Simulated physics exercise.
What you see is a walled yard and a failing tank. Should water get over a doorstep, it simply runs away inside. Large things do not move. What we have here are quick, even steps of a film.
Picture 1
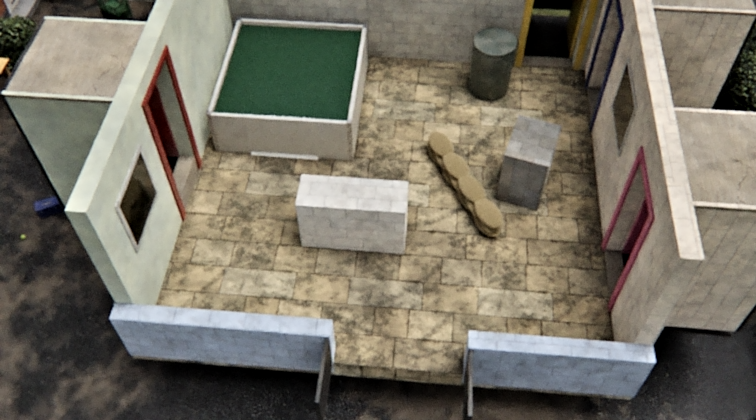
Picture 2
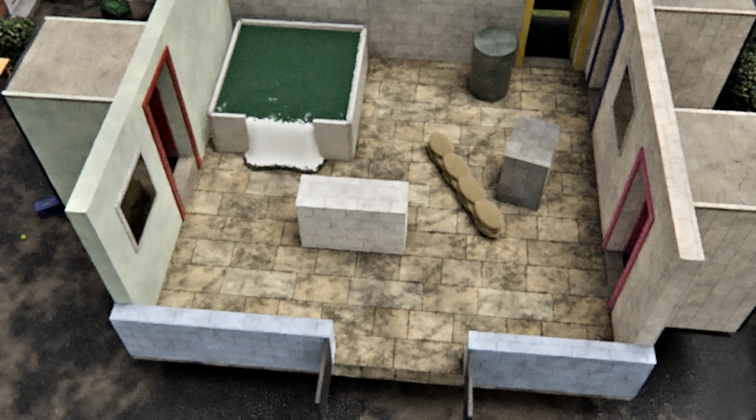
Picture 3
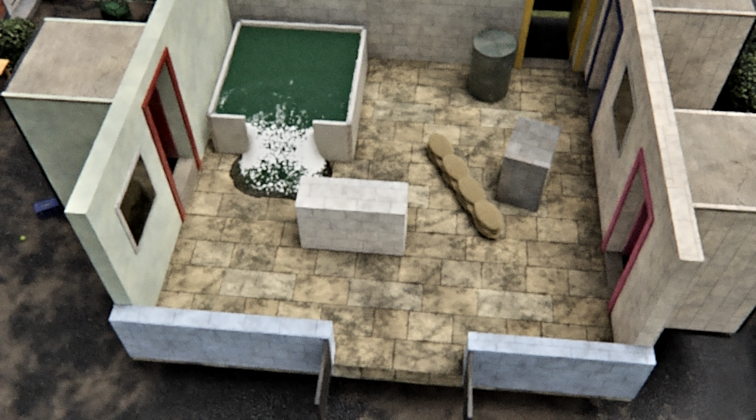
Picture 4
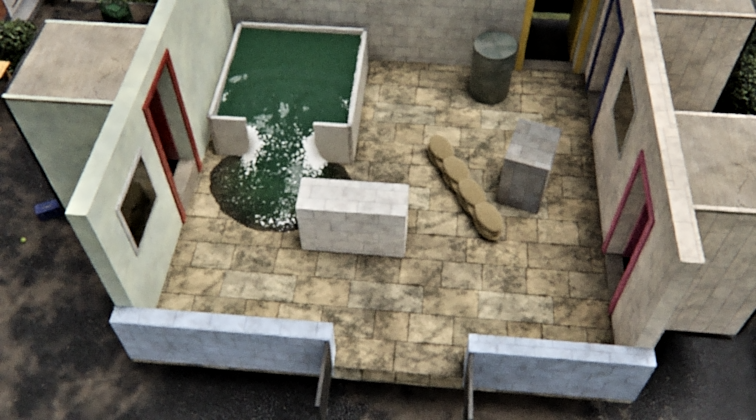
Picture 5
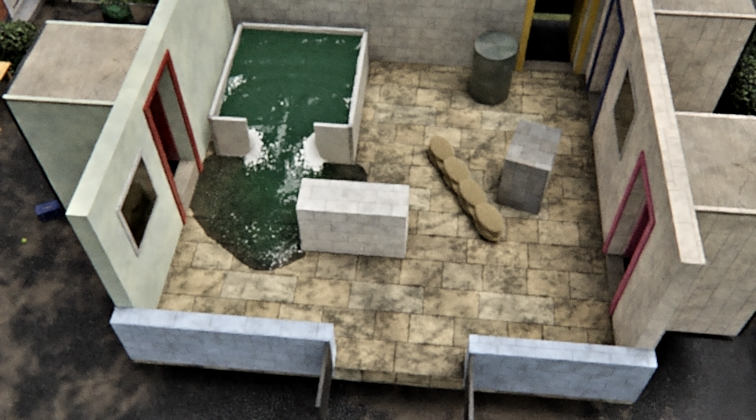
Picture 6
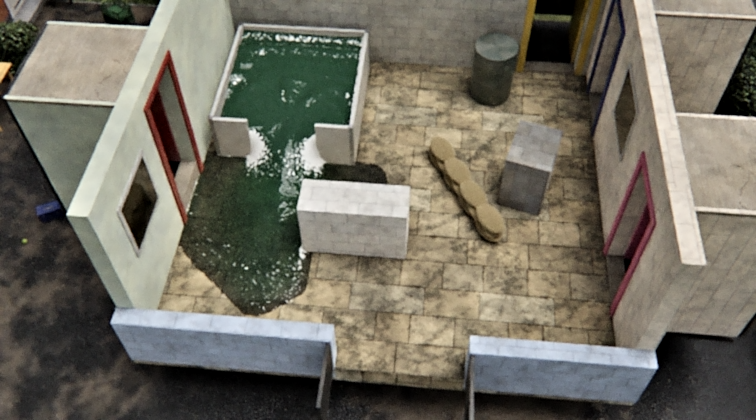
Green water bursts through the front of a raised tank and spreads across the paved yard.
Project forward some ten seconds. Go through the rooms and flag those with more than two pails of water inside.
The blue door ends up within two buckets; the red door ends up within two buckets; the pink door ends up over two buckets; the yellow door ends up over two buckets.
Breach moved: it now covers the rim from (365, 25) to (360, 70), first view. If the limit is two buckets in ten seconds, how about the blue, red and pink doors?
Blue exceeds the limit, red falls short, pink exceeds the limit.
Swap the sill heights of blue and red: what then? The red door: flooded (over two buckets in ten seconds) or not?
Outcome at red: It tops the limit.
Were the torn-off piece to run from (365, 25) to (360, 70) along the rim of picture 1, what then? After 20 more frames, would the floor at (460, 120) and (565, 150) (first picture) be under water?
Taking them in turn: Swamped and swamped.
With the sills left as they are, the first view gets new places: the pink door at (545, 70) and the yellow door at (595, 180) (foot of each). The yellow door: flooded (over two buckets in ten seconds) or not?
Logged - yellow door ends up higher.
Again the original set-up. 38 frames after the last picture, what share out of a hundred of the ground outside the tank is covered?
Roughly 80 percent, I reckon.
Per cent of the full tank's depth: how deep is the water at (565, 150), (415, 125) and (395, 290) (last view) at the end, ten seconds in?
About 8 per cent, then 2 per cent, then 8 per cent.
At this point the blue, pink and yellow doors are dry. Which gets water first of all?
The answer here is the pink-painted one.
A moment on, water covers 30 % of the floor; the blue door not reached, the red door wet at the sill, nothing in, the pink door not reached, the yellow door not reached.
Next, water covers 40 % of the floor; the blue door not reached, the red door wet at the sill, nothing in, the pink door not reached, the yellow door not reached.
Then, water covers 60 % of the floor; the blue door not reached, the red door wet at the sill, nothing in, the pink door not reached, the yellow door not reached.
Later, water covers 80 % of the floor; the blue door wet at the sill, nothing in, the red door wet at the sill, nothing in, the pink door far over two buckets in, the yellow door not reached.
In the end, water covers 95 % of the floor; the blue door wet at the sill, nothing in, the red door wet at the sill, nothing in, the pink door far over two buckets in, the yellow door far over two buckets in.
